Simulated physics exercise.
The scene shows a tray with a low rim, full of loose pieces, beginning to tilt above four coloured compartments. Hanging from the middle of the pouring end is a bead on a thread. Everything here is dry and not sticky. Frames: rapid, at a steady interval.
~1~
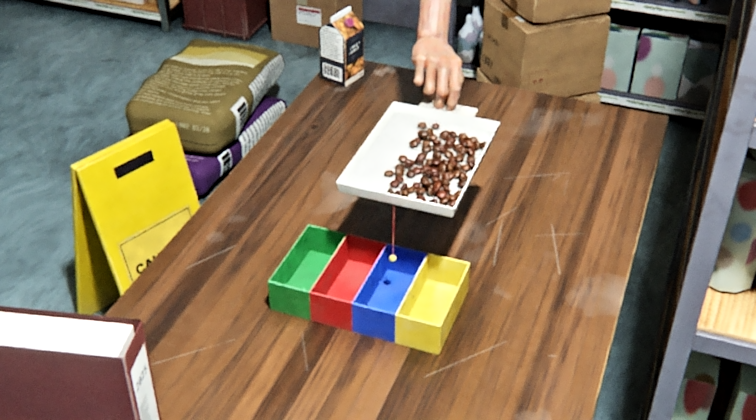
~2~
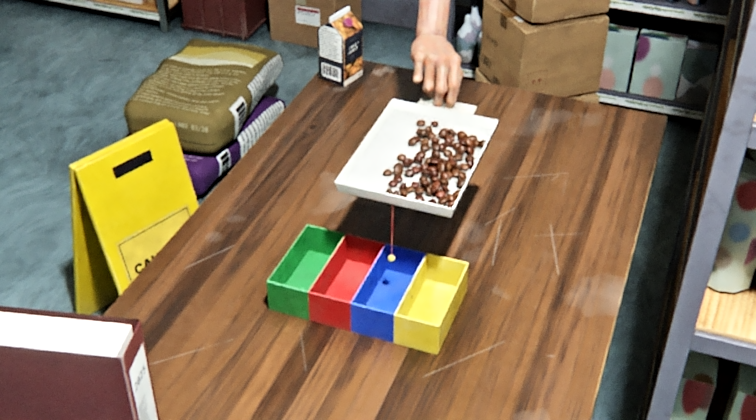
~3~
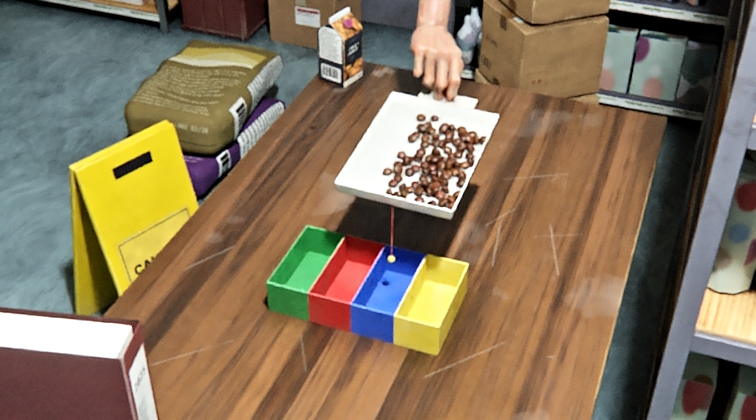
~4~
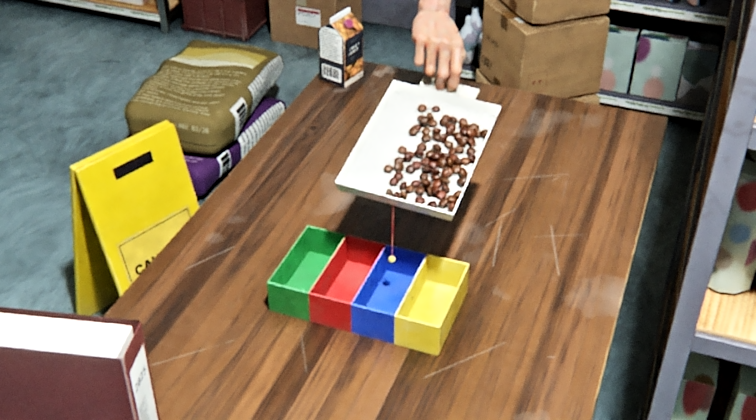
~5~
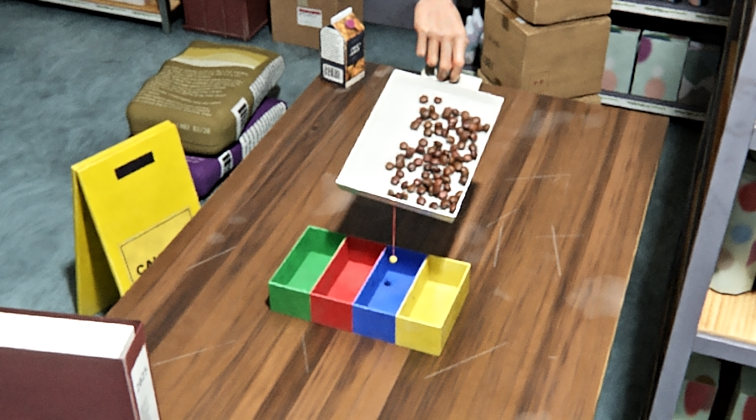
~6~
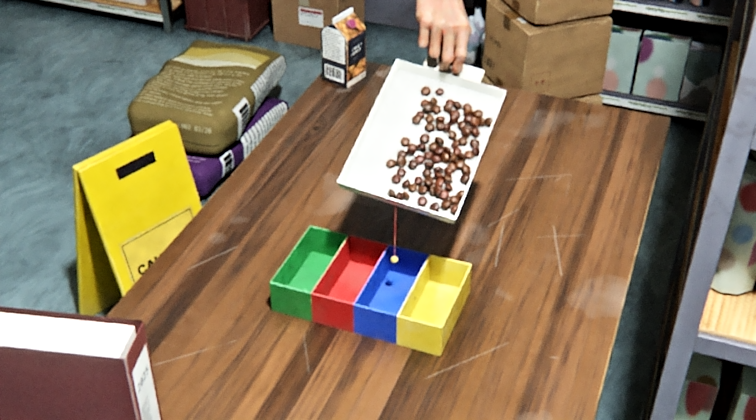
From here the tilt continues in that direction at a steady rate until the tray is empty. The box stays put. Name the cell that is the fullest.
Yellow.
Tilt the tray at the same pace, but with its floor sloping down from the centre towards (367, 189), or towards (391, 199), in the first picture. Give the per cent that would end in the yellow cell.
Well, 0 percent for one and then 20 percent for the other.
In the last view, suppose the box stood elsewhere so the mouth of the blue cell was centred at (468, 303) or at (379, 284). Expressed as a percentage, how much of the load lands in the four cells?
About 100% and about 80%.
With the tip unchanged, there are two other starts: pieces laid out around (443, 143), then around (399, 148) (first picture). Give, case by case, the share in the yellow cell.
First about 60, then 60 per cent.
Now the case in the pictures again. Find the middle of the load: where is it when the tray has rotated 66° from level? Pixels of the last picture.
Somewhere about (441, 178).
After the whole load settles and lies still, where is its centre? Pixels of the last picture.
I'd mark it at roughly (431, 320).
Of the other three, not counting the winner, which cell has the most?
The runner-up: The cell in blue.
Shortly afterwards, tray tipped steeply; all but a few on the tray; only a few in the yellow cell.
Next, tray tipped past a quarter turn; near a quarter on the tray; near half in the yellow cell; a little in the blue cell; near a quarter falling or outside the box.
Some moments later, tray tipped past a quarter turn; the bulk in the yellow cell; a little in the blue cell; a little falling or outside the box.
In the end, tray tipped past a quarter turn; the bulk in the yellow cell; a little in the blue cell; none at all in the red cell; none at all in the green cell; a little outside the box.
